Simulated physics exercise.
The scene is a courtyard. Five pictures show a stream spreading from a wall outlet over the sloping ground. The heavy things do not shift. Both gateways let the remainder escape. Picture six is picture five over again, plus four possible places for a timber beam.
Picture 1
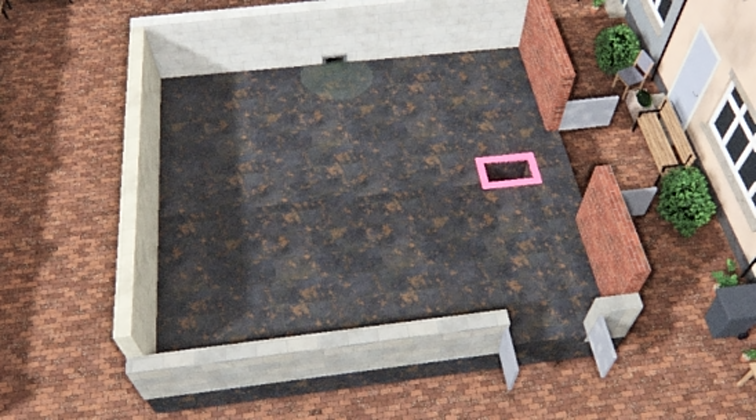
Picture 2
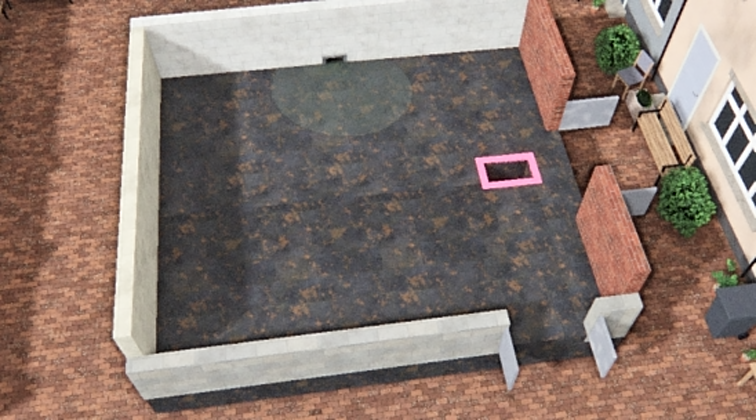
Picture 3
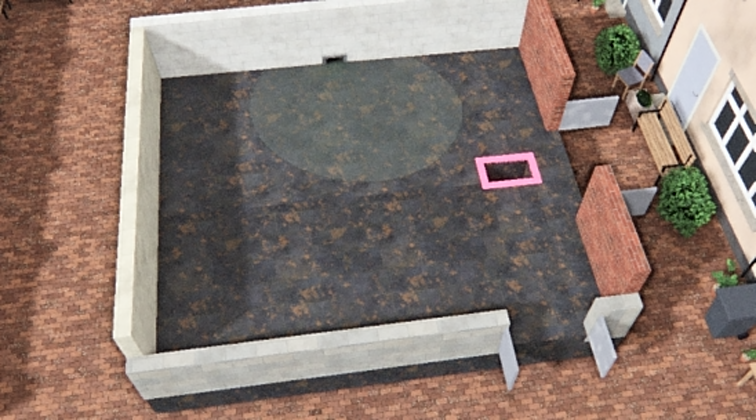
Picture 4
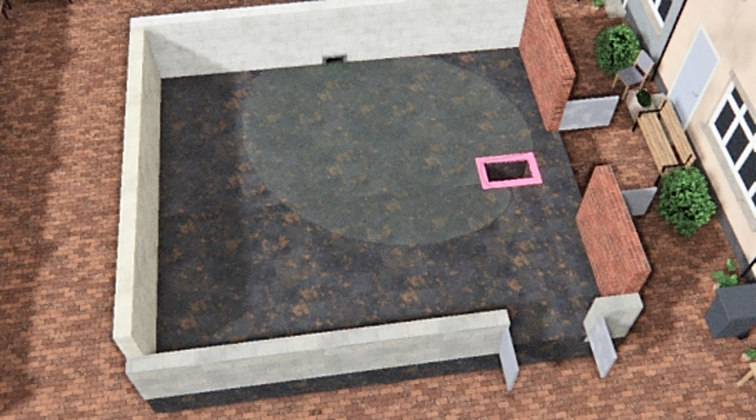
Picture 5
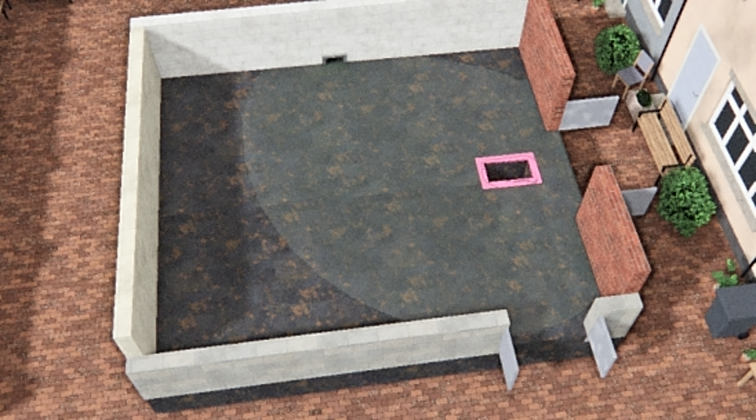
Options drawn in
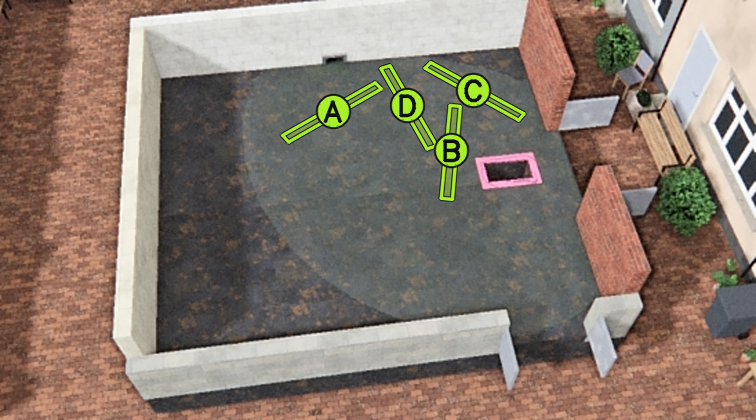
In a walled courtyard, a patch of water spread from a small opening in the back wall, widening across the dark ground, reaching the pink-edged drain and then covering much of the right side.
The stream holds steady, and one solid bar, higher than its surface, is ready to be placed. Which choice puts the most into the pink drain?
C beats the others.
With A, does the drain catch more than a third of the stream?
No, it does not.
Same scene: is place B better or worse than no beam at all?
Worse.
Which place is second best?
A.
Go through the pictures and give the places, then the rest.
The first picture shows outfall at (335, 59); pink drain at (508, 171); open gate at (542, 328); open gate at (561, 173); front seen at (357, 92), 3 % of the ground wet; pink drain still dry.
The second picture shows front seen at (354, 133), 9 % of the ground wet; pink drain still dry.
The third picture shows front seen at (431, 159), 21 % of the ground wet; pink drain still dry.
The fourth picture shows front seen at (496, 211), 38 % of the ground wet; pink drain taking water.
The fifth picture shows front seen at (591, 270), 60 % of the ground wet; pink drain taking water.
On the marked copy, A from (285, 138) to (378, 85); B from (446, 198) to (455, 105); C from (427, 65) to (521, 116); D from (385, 67) to (431, 147).
With A, about 15 % of the stream goes into the pink drain, about 85 % out by the gates.
With B, about 3 % of the stream goes into the pink drain, about 97 % out by the gates.
With C, about 20 % of the stream goes into the pink drain, about 80 % out by the gates.
With D, about 5 % of the stream goes into the pink drain, about 95 % out by the gates.
